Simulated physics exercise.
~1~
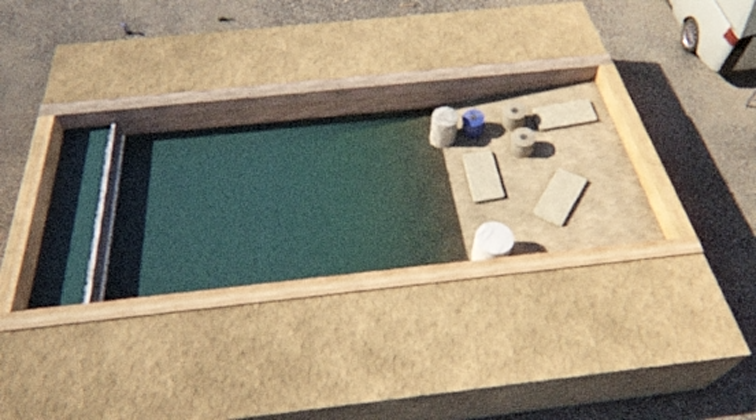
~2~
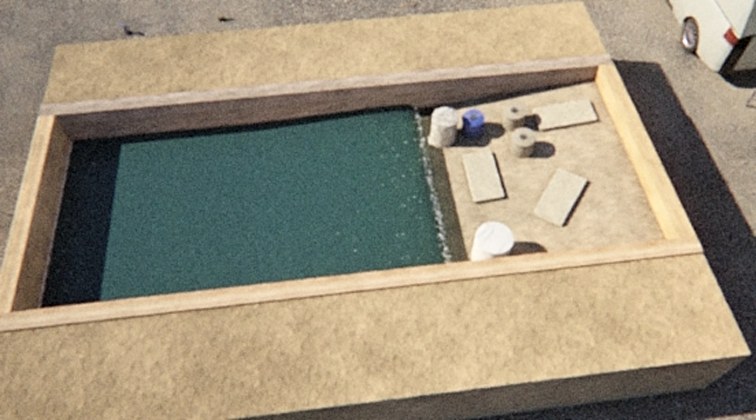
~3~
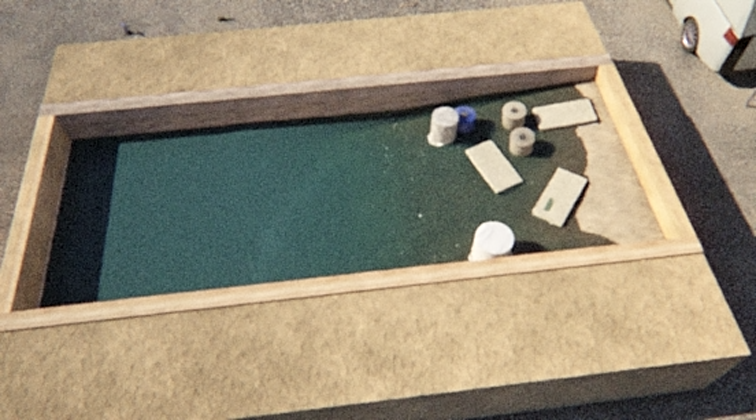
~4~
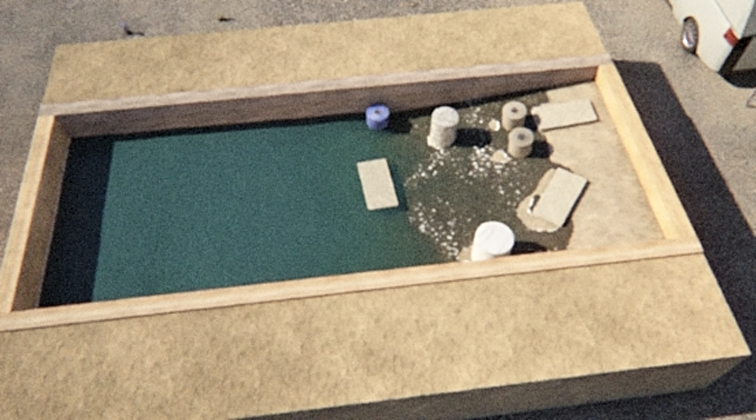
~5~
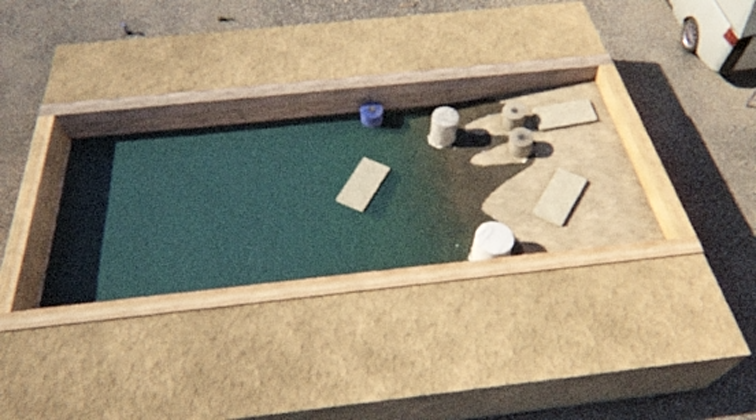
A wooden-framed basin, seen from above at an angle, holds dark green water that meets pale sand on the right, with paved ground around it and part of a pale vehicle at the top right. A white barrier pens a strip of water at the left, while pale flat boards, a blue tub, white cylinders and smaller grey ones stand on the sand. The barrier goes, and a foaming wave reaches the sand, then floods around the objects. The water draws back, carrying the blue tub and one board left. They end afloat, the rest still near the sand.
